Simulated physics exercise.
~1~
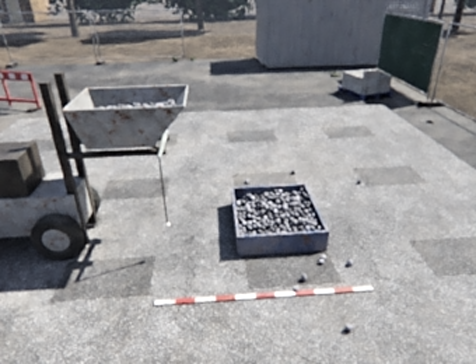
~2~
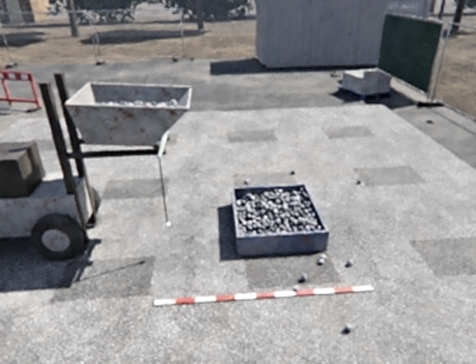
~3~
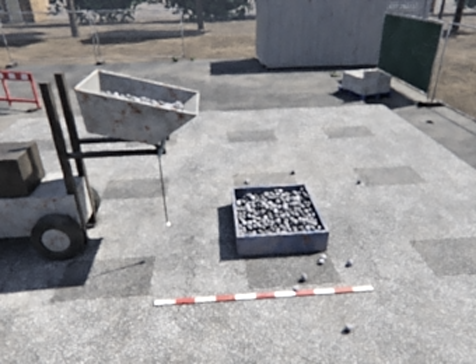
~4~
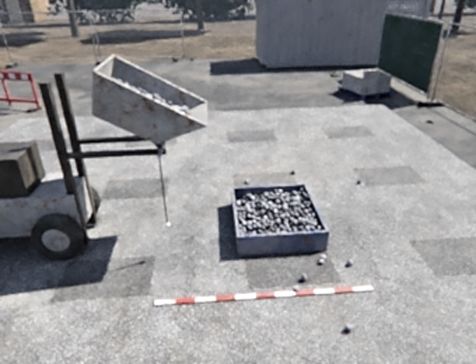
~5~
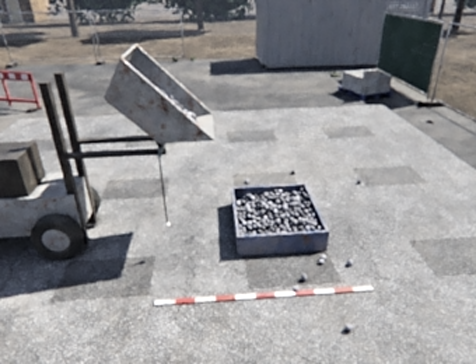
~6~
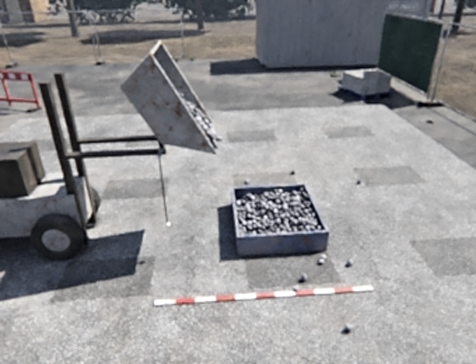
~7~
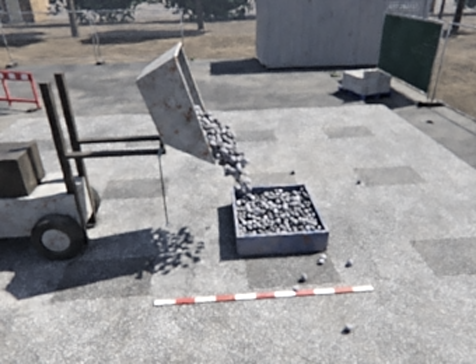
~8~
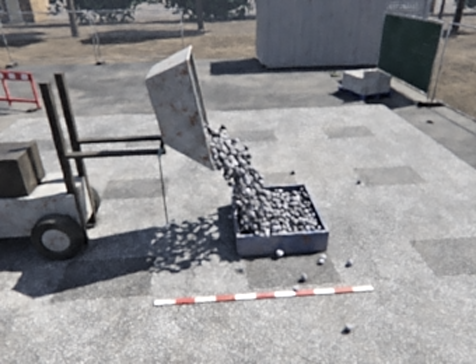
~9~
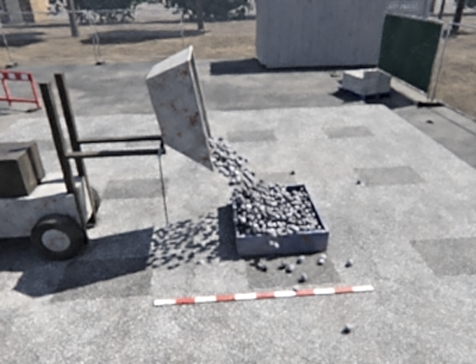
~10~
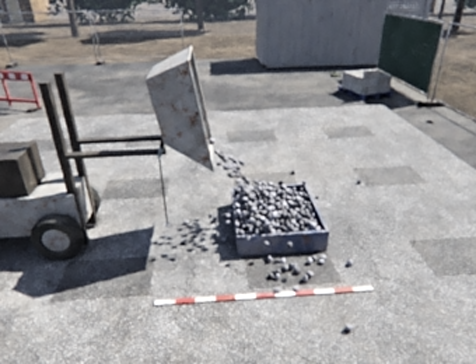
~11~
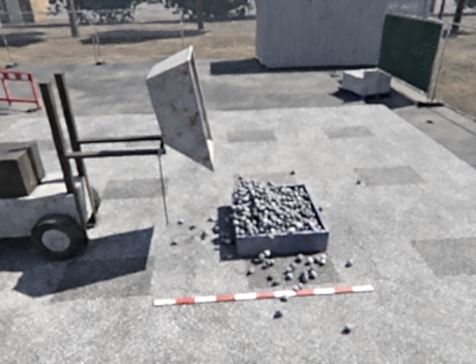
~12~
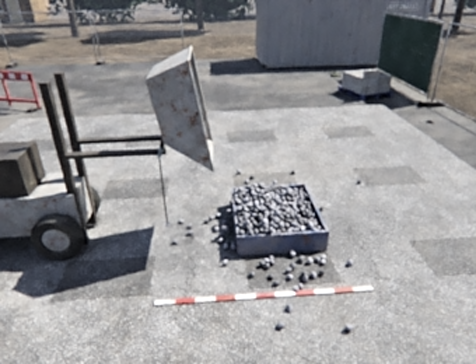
A forklift at the left holds a pale grey skip of rounded grey stones on a sunlit paved yard, seen from above at a slant. To the right sits a low blue-grey bin already nearly full of similar stones, with a few loose ones nearby and a red-and-white staff lying in front. The skip tips steadily towards the bin until it stands almost upright, and the stones pour from its lower edge in a thick stream. They heap up in the bin, while some spill around it. The skip stays tilted and still, the flow over, above a mounded bin and scattered stones.
